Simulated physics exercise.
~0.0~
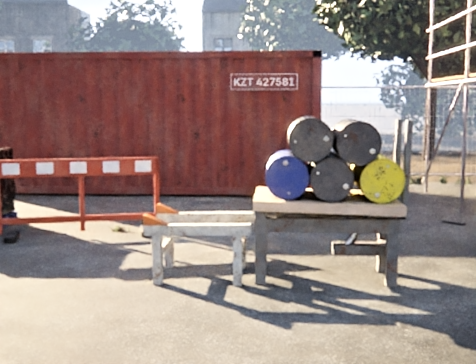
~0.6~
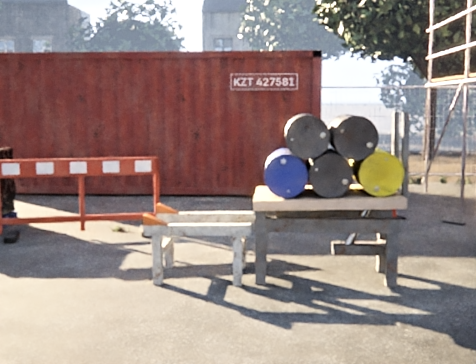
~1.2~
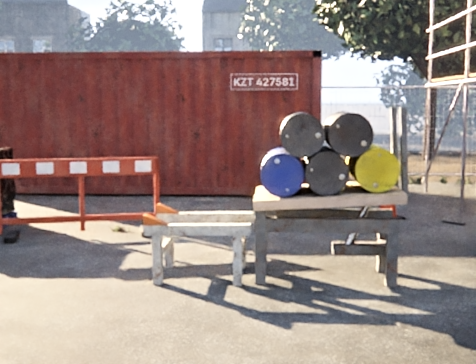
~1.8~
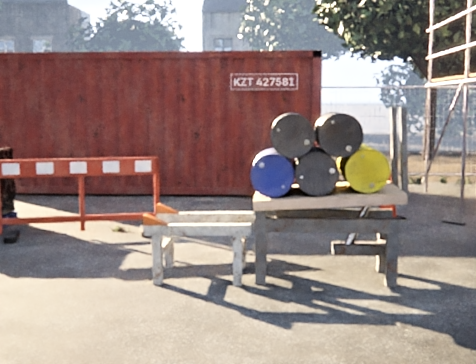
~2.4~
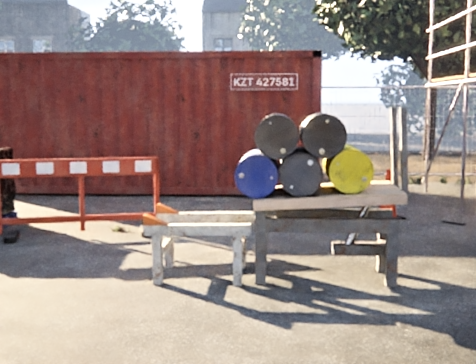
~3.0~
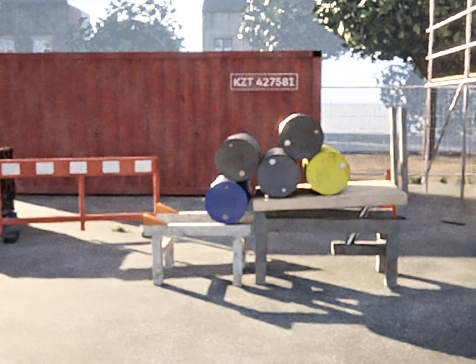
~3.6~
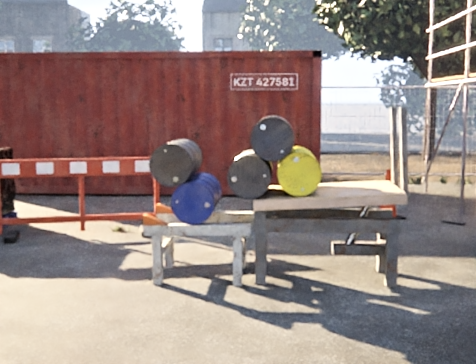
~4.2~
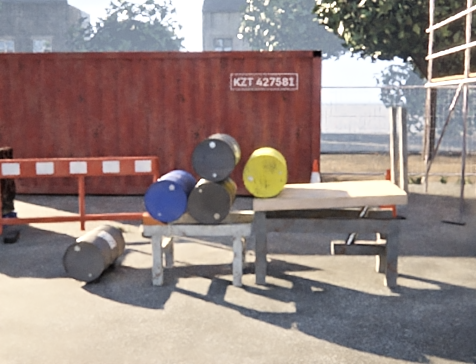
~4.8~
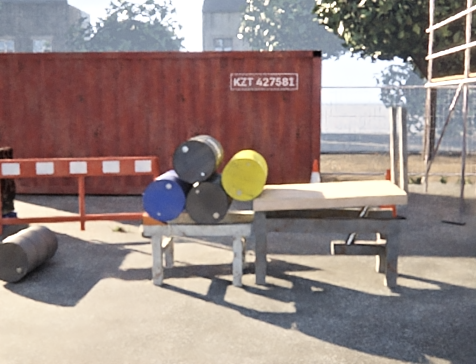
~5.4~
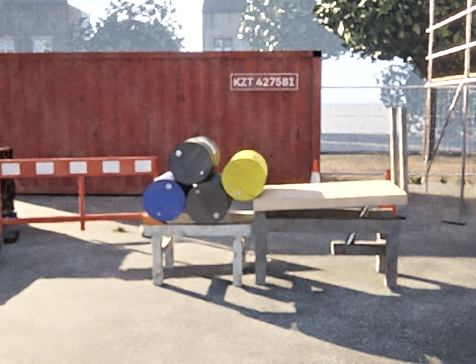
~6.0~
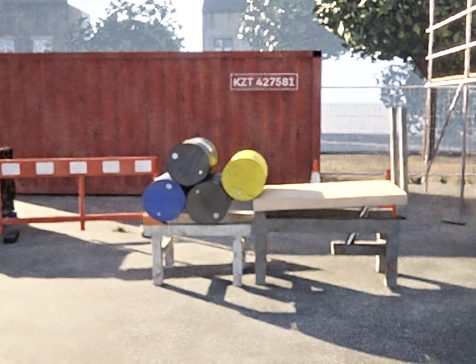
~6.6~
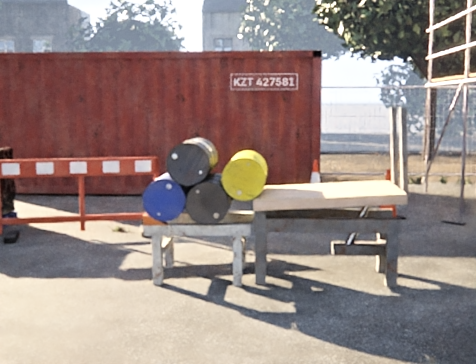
A stack of five drums, blue, yellow and three dark, sits on a wooden deck in a sunlit yard, seen end-on from a still viewpoint. A red shipping container stands behind, with an orange-and-white barrier and a low pale rack to the left. The deck tilts slightly and the stack slides left as a group. Blue drops onto the rack first, and the pile breaks apart behind it. One dark drum tumbles off the far end and rolls out of view on the left. The other four settle on the rack, blue leftmost, yellow at the right.
